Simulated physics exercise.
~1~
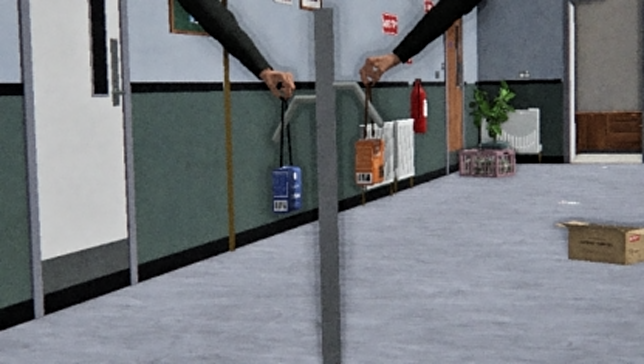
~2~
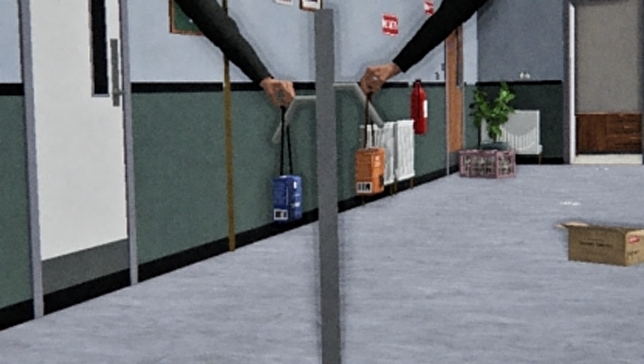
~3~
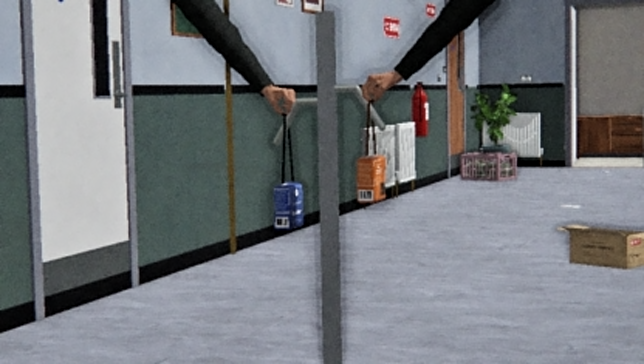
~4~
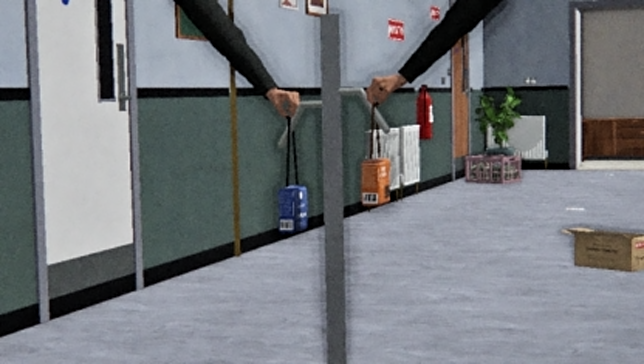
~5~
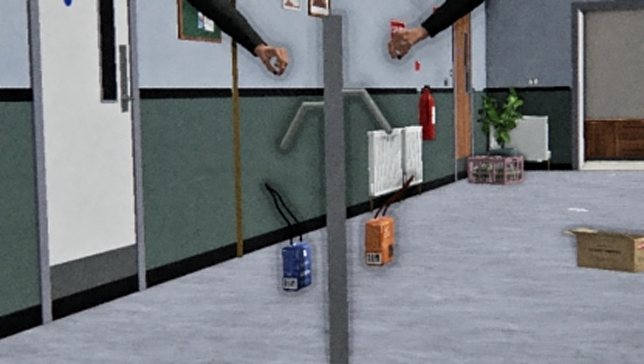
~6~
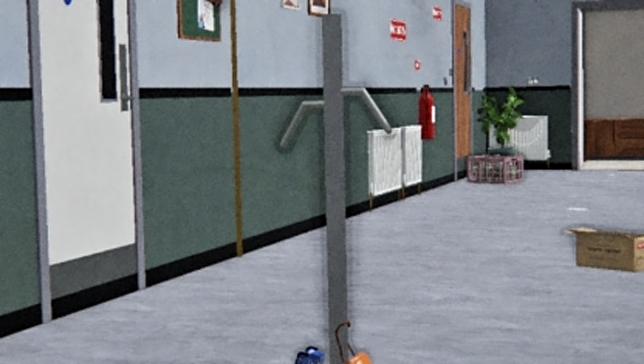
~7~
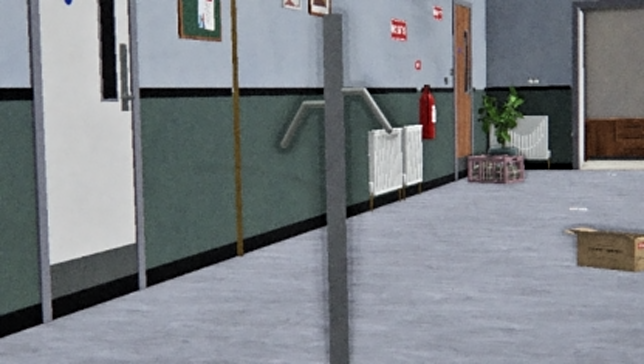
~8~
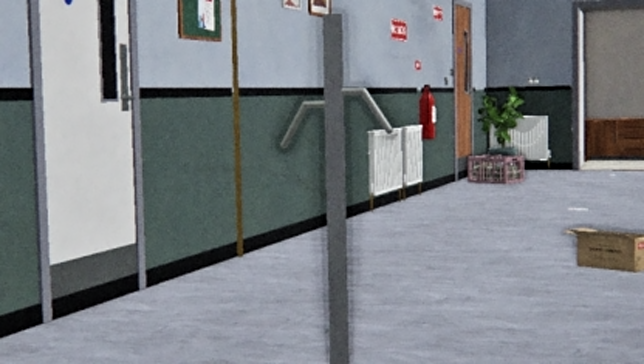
A blue pouch and an orange pouch hang by dark loops from two hands, one on each side of a grey coat stand in a corridor. The hands lower them slightly together, bringing the loops down around the stand's bent arms, while the view sways a little. Then the hands let go and draw back, and neither pouch stays up. Both fall past the pegs with their loops trailing, then tilt near the foot of the stand as they drop out of view. The stand is left with bare pegs in the quiet corridor.
